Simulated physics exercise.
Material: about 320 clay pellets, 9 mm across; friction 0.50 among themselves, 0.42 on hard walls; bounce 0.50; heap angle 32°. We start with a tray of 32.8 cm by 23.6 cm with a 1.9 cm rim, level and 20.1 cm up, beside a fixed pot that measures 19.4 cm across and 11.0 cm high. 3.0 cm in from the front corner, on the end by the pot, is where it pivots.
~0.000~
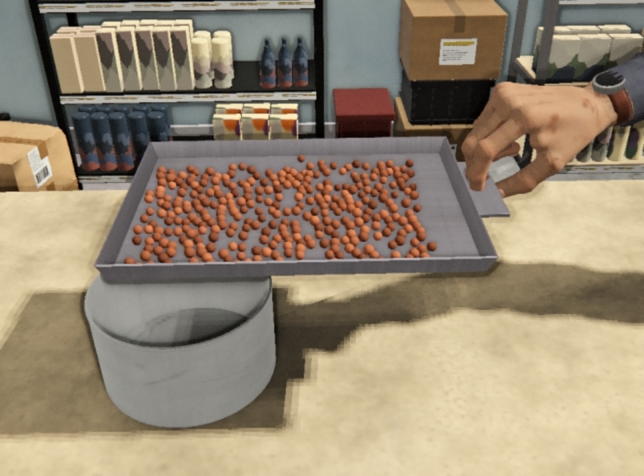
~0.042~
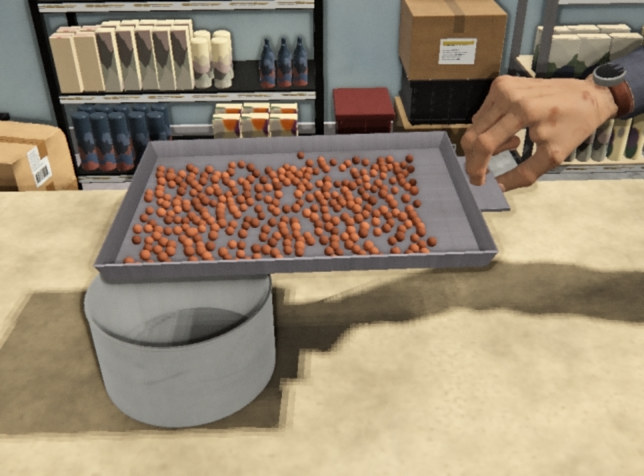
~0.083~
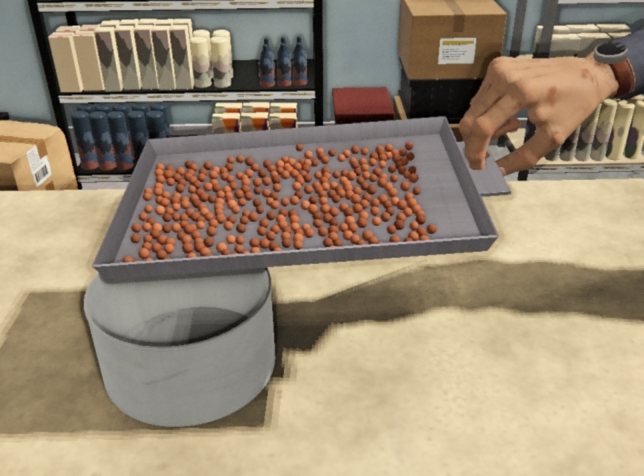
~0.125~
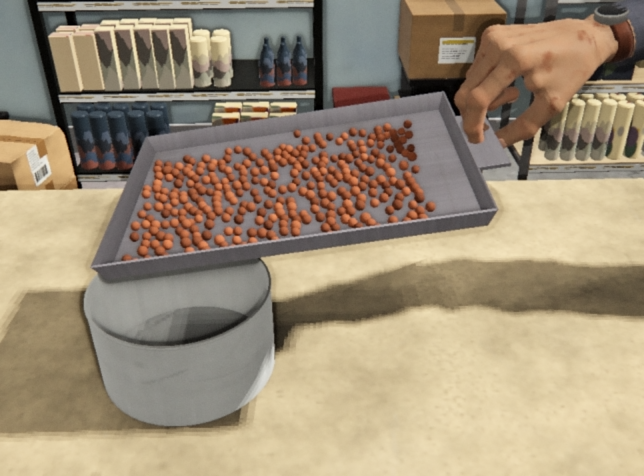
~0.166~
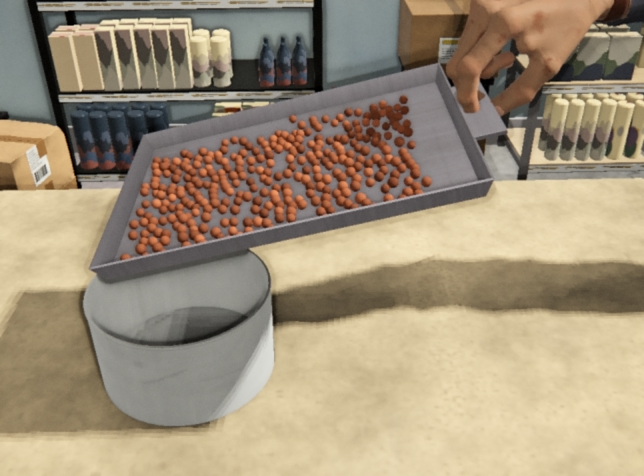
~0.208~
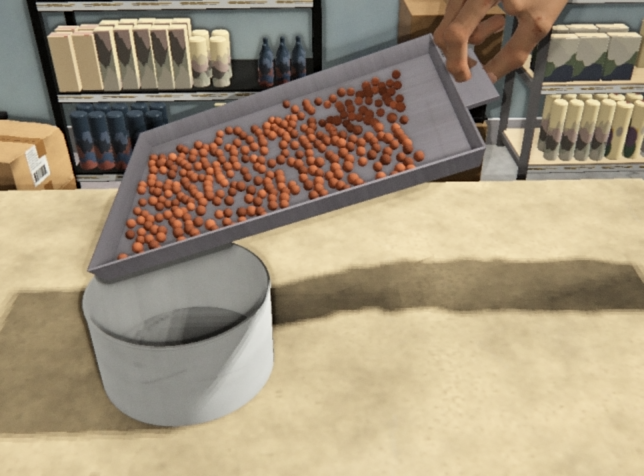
In what looks like a shop or stockroom, seen from slightly above a pale, mottled counter, shelves of bottles and boxes line the blue-grey back wall. A shallow grey tray scattered with small orange-brown pellets sits above a round grey pot at left, a hand at its right end. The hand raises that end, slowly then faster, tilting the tray down toward the left, while the pellets stay spread across it and the camera stays still.
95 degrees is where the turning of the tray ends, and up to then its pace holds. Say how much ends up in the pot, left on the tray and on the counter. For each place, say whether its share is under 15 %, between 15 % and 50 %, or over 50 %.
My prediction: Pot: I expect only a trickle of the load; left on the tray: I expect only a trickle of the load; counter: I expect more than half of the load.
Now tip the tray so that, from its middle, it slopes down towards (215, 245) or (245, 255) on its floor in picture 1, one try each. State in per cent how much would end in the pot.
That would be close to 0 per cent and then close to 0 per cent.
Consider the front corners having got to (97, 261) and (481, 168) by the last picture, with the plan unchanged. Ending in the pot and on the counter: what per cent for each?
Final per cent - pot 25, counter 75.
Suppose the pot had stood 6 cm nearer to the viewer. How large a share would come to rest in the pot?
I'd put it at around 20 per cent.
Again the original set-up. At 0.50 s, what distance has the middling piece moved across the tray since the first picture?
Displacement on the tray: Roughly 7 cm.
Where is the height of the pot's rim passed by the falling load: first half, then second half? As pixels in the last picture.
The first half passes near (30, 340) and the second half near (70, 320).
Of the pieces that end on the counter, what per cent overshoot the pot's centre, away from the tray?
Some 100 per cent.
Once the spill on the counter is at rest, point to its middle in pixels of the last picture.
Spill centre at rest: About (11, 422).
After 0.50 s, tilt 57 degrees; the tray holds 100 %, the pot 0 %.
After 0.70 s, tilt 82 degrees; the tray holds 60 %, the pot 0 %.
Then, at 1.01 s, tilt 95 degrees; the tray holds 0 %, the pot 5 %.
In the end, at 1.7 s, pot 5 %, tray 0 %, counter 95 %.
